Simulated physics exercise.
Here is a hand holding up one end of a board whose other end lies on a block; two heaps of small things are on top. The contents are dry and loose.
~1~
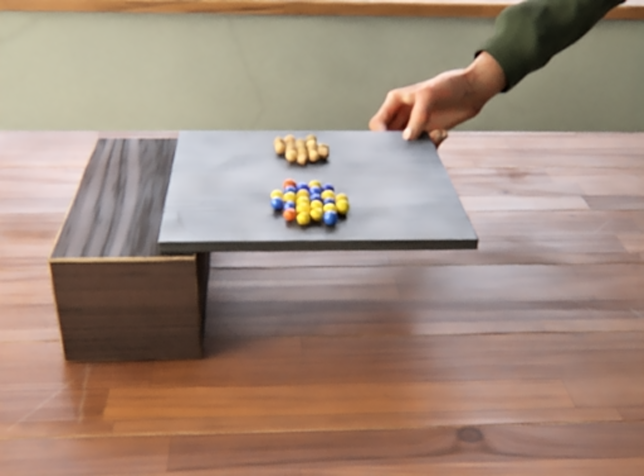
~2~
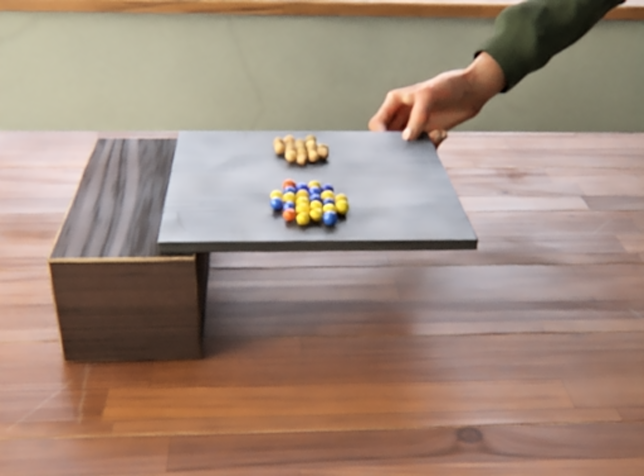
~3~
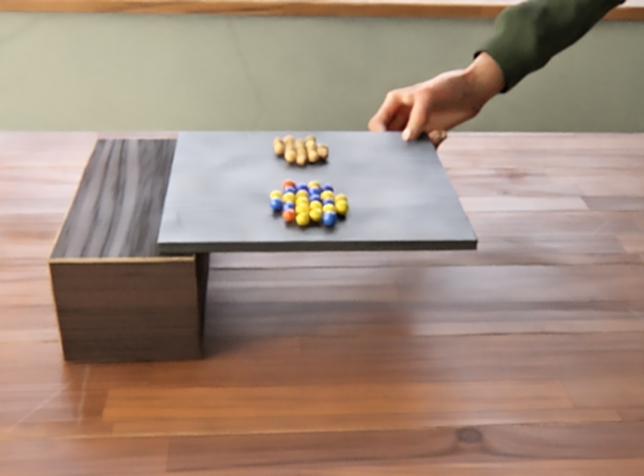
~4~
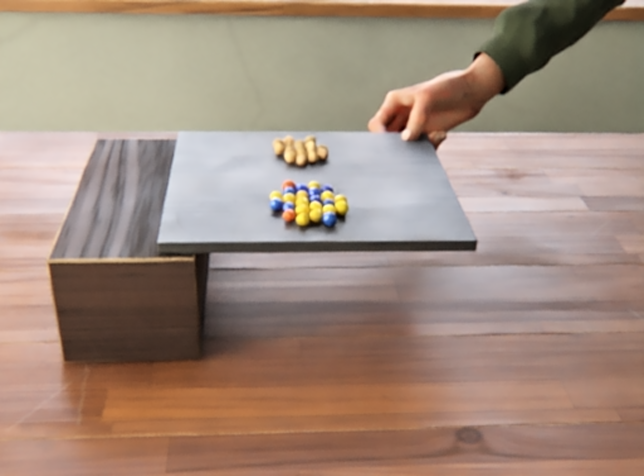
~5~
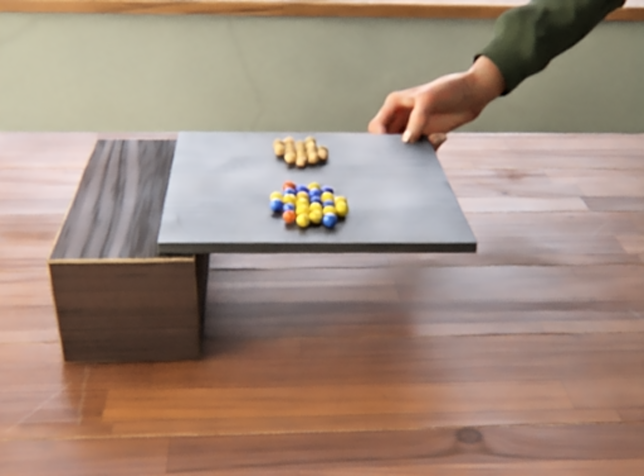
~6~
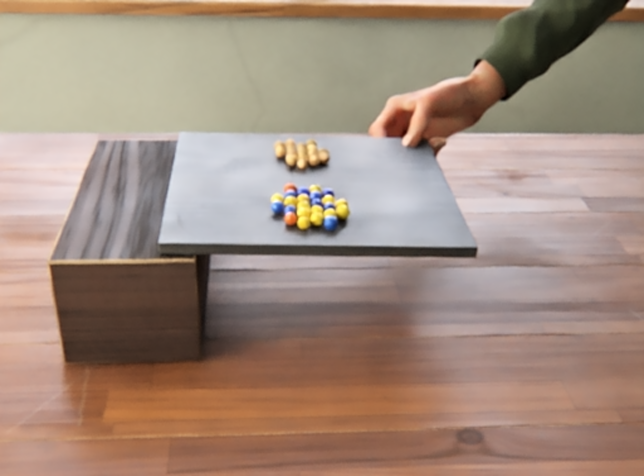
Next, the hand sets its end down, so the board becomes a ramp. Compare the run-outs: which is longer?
The near batch goes farther.
Then, 0.47 s on from there, board sloping at 12°; near batch the whole lot still on the board; far batch the whole lot still on the board.
Then, 0.96 s on from there, board sloping at 24°; near batch mostly less than half a board's length out; far batch the whole lot still on the board.
Then, 1.55 s on from there, board resting at 27°; near batch mostly one to two board lengths out, a little gone off the table; far batch mostly less than half a board's length out.
In the end, board resting at 27°; near batch mostly one to two board lengths out, a little gone off the table; far batch mostly less than half a board's length out; the near batch has gone farther.
